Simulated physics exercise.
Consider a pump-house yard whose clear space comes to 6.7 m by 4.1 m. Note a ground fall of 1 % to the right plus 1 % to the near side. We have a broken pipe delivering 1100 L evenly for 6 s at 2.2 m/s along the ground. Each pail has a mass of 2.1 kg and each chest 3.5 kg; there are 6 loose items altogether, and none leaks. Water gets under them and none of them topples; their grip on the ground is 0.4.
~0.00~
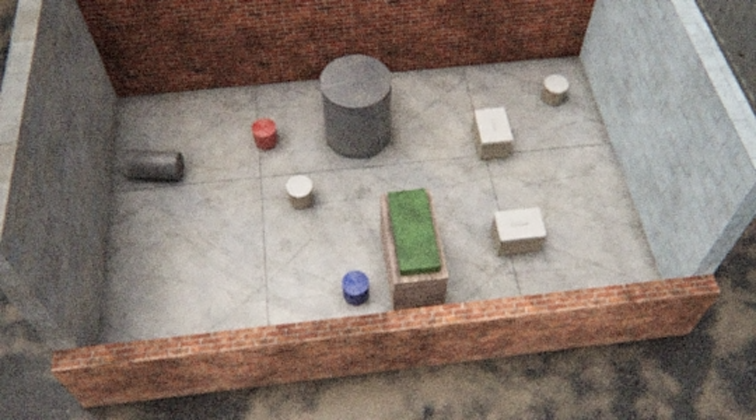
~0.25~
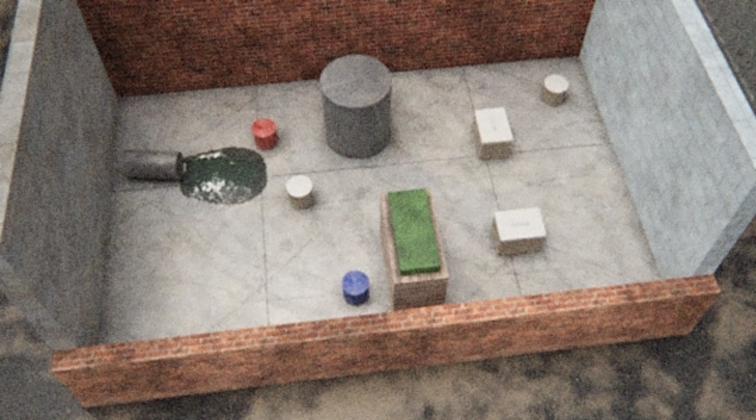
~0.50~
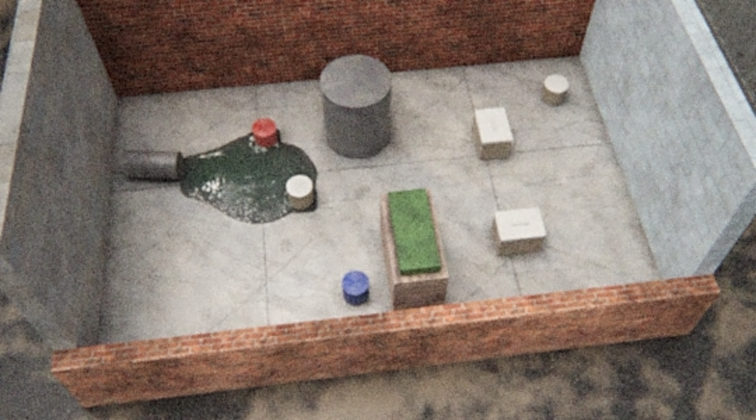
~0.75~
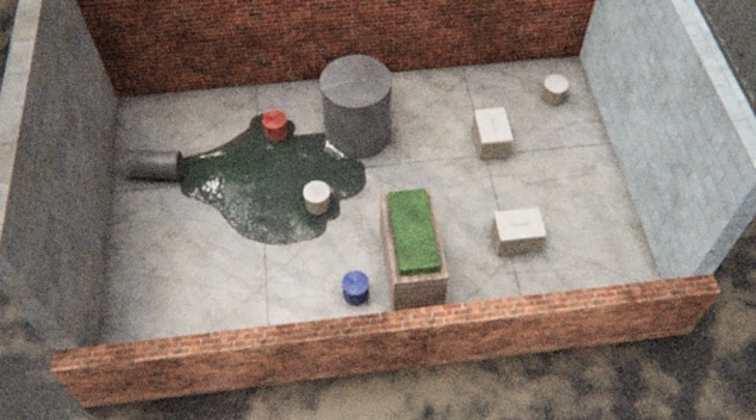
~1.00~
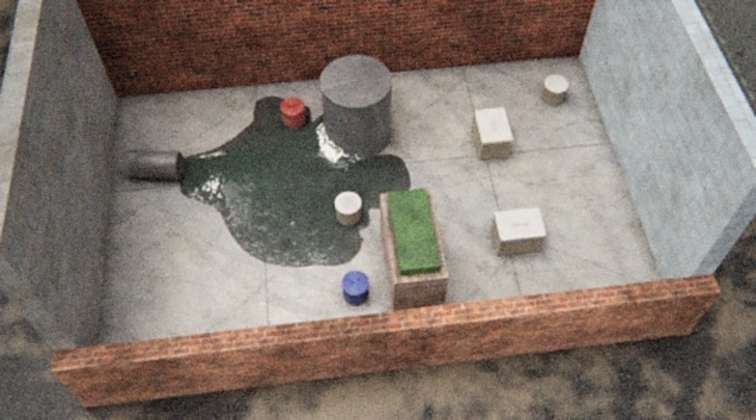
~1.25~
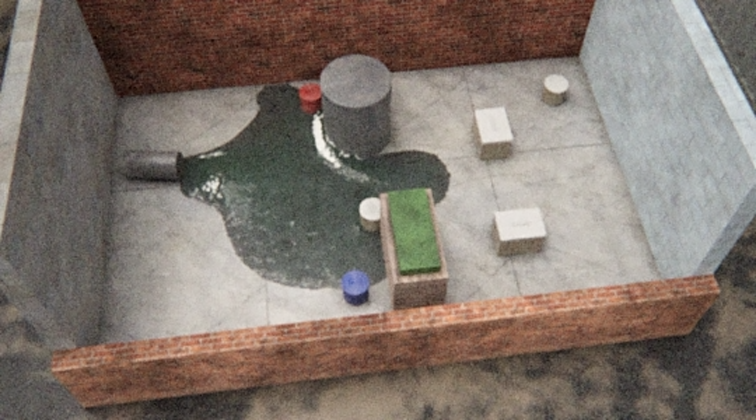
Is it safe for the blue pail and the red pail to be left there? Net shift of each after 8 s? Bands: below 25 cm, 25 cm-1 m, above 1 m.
In order: Blue pail: Distant. Red pail: Distant.
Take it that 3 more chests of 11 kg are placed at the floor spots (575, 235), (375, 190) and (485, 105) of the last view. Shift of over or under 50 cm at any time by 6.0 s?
Per the listed order, goes farther, goes farther, stays closer.
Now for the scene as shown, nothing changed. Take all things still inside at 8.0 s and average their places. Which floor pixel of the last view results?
The centre is close to (510, 199).
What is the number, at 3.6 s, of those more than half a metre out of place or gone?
That would be 3.
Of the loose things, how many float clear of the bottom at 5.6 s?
6.
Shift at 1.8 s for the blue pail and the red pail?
About 20 and 140 cm.
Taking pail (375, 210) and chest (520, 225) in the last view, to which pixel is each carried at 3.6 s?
Somewhere about (637, 212) and (588, 274).
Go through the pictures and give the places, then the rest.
The blue pail at (355, 282) rests on the ground; the red pail at (264, 127) rests on the ground; water covers 0.0 m2; 0 of 6 have shifted, in the first picture.
The blue pail at (355, 282), on the bottom; the red pail at (264, 127), on the bottom; water covers 0.8 m2; 0 of 6 have shifted, in the second picture.
The blue pail at (355, 282), on the bottom; the red pail at (264, 127) rests on the ground; water covers 1.6 m2; 0 of 6 have shifted, in the third picture.
The blue pail at (355, 282), on the bottom; the red pail at (274, 119) rests on the ground, 19 cm from its start; 2.9 m2 under water; 2 of 6 have shifted, in the fourth picture.
The blue pail at (355, 282) rests on the ground; the red pail at (292, 106), on the bottom, 52 cm from its start; 4.3 m2 under water; 2 of 6 have shifted, in the fifth picture.
The blue pail at (355, 282), on the bottom; the red pail at (311, 92), on the bottom, 87 cm from its start; water covers 6.0 m2; 2 of 6 have shifted, in the sixth picture.
After 1.8 s the blue pail is near (364, 295), 0.2 m from its start, aground; the red pail is near (340, 70), 1.4 m from its start, afloat; 2 afloat.
After 3.6 s the blue pail is near (335, 301), 0.4 m from its start, afloat; the red pail is near (456, 100), 2.6 m from its start, aground; 2 afloat.
After 5.6 s the blue pail is near (234, 299), 1.4 m from its start, afloat; the red pail is near (533, 121), 3.6 m from its start, afloat; 6 afloat.
After 8.0 s the blue pail is near (169, 268), 2.2 m from its start, afloat; the red pail is near (542, 141), 3.7 m from its start, afloat; 6 afloat.
